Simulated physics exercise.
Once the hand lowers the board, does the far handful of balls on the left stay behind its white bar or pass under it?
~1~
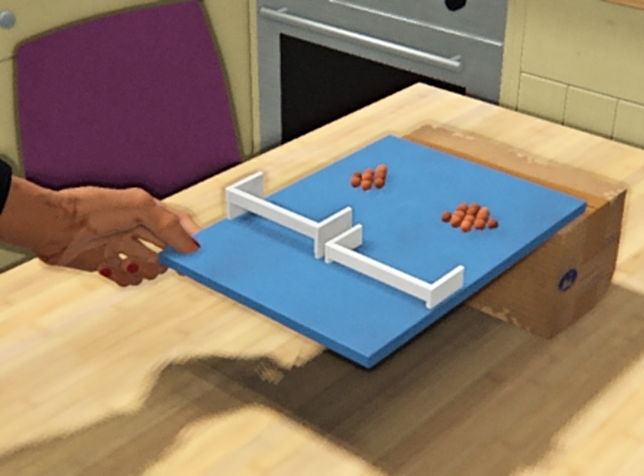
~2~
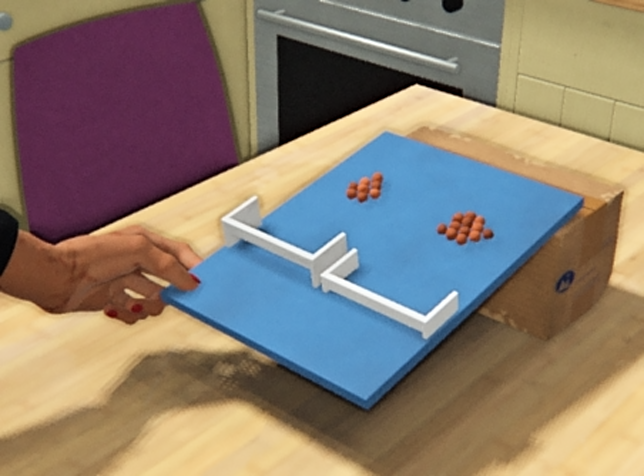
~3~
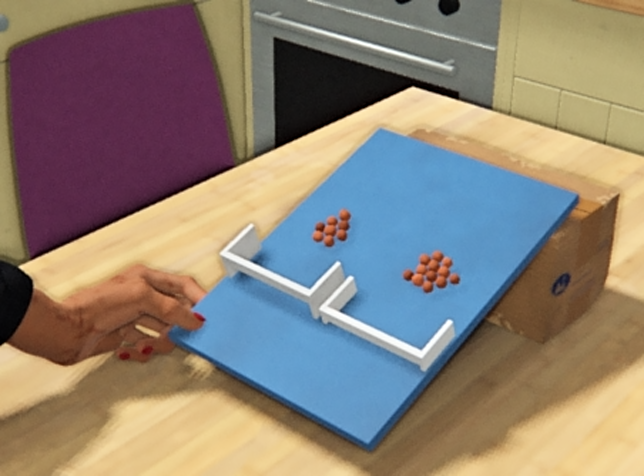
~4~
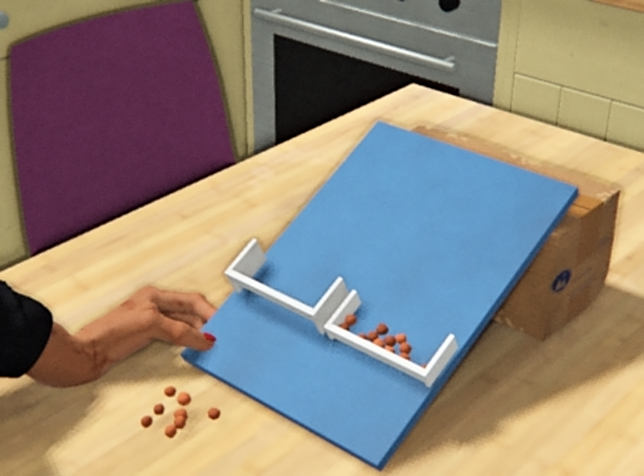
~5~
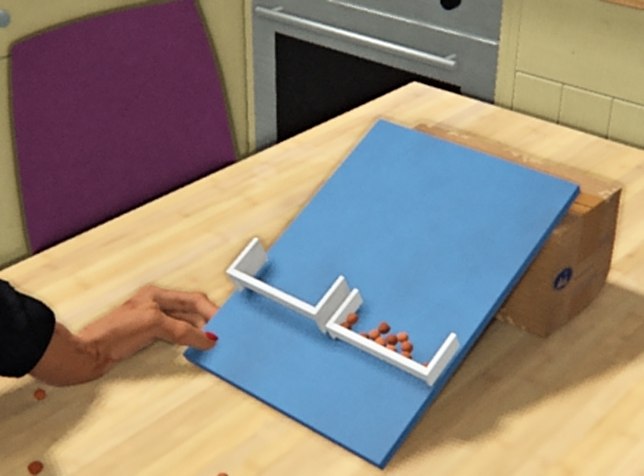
The far handful passes under its bar and rolls off onto the table, while the near handful is held behind its own bar.
